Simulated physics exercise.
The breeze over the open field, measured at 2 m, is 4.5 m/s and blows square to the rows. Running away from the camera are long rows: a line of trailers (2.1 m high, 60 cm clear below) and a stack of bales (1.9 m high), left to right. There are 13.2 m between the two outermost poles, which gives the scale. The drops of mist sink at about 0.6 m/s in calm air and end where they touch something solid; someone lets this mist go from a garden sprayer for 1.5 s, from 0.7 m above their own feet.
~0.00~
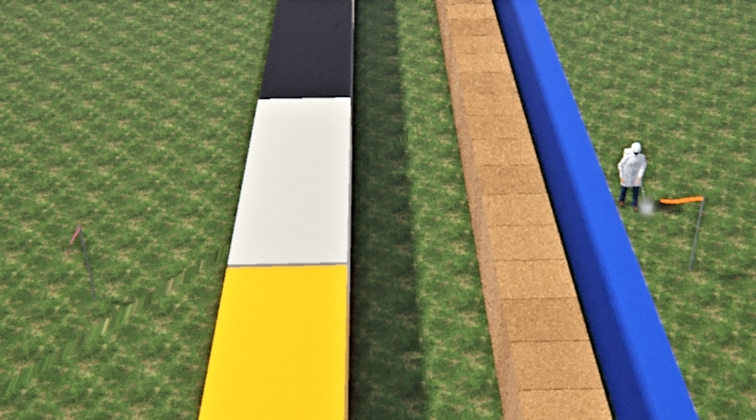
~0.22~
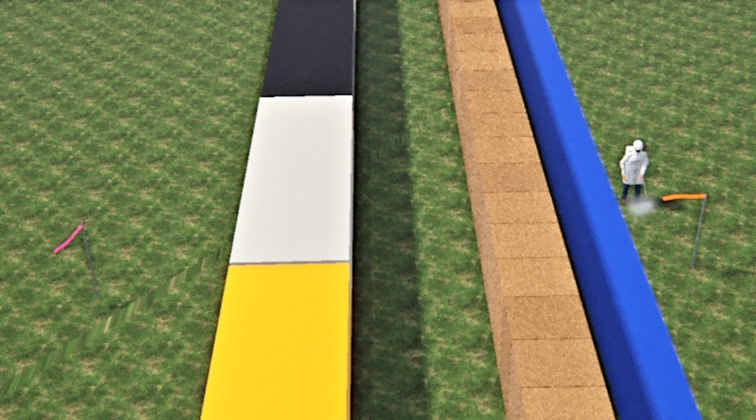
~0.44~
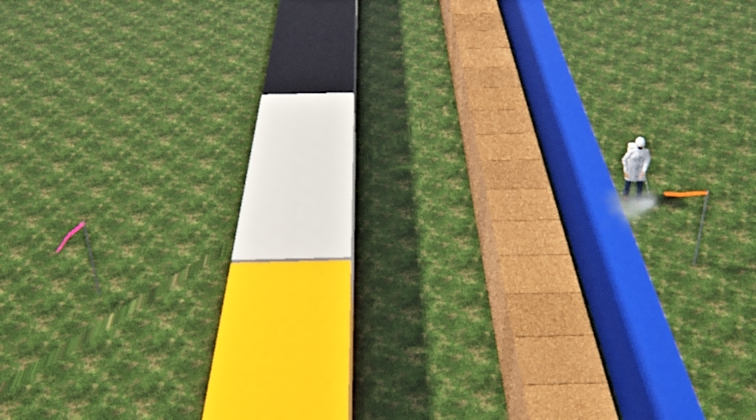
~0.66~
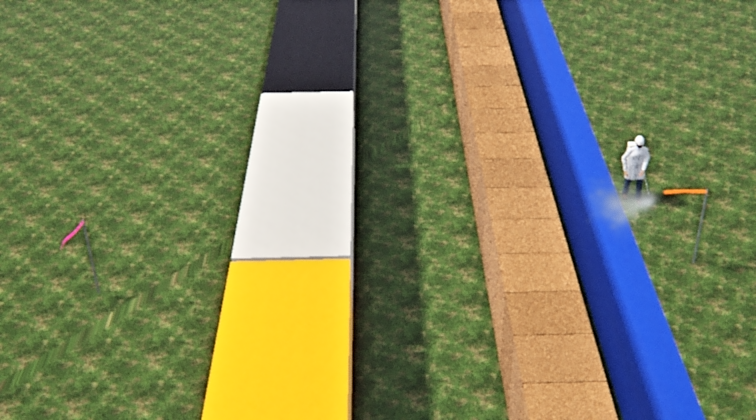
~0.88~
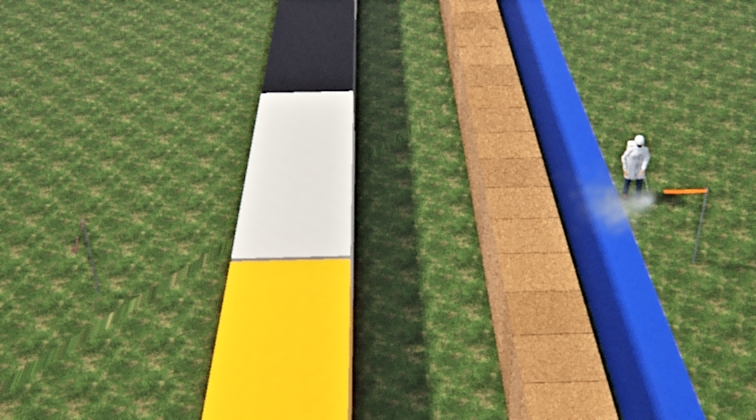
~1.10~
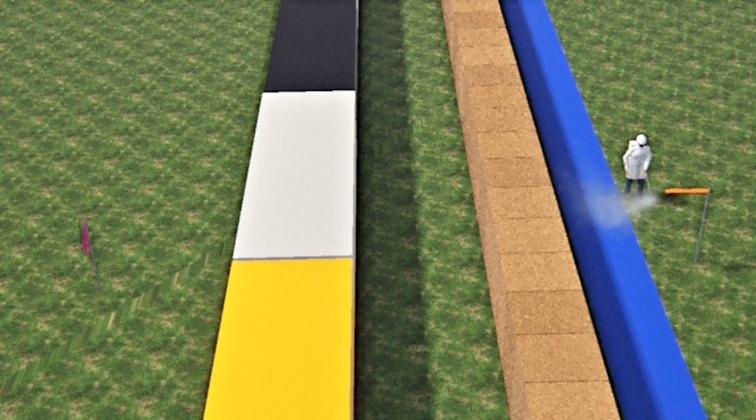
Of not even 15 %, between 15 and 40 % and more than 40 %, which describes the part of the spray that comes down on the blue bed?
The part of the spray that comes down on the blue bed is more than 40 %.
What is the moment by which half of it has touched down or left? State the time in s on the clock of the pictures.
At roughly 2.4 s.
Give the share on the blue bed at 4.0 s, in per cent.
I'd say somewhere near 60 %.
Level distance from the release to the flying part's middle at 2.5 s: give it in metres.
I'd put it at close to 2.0 metres.
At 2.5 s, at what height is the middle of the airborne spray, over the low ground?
Roughly 0.6 m up.
After 2.5 s, 55 % is no longer flying here, and 46 % lies on the blue bed; the middle of what still flies is 0.6 m above the low ground, near (570, 203).
After 4.0 s, 83 % is no longer flying here, and 58 % lies on the blue bed; the middle of what still flies is 2.1 m above the low ground, near (433, 153).
After 8.0 s, 94 % is no longer flying here, and 60 % lies on the blue bed.
After 20.0 s, 100 % is no longer flying here, and 60 % lies on the blue bed.
After 45.0 s, 100 % is no longer flying here, and 60 % lies on the blue bed.
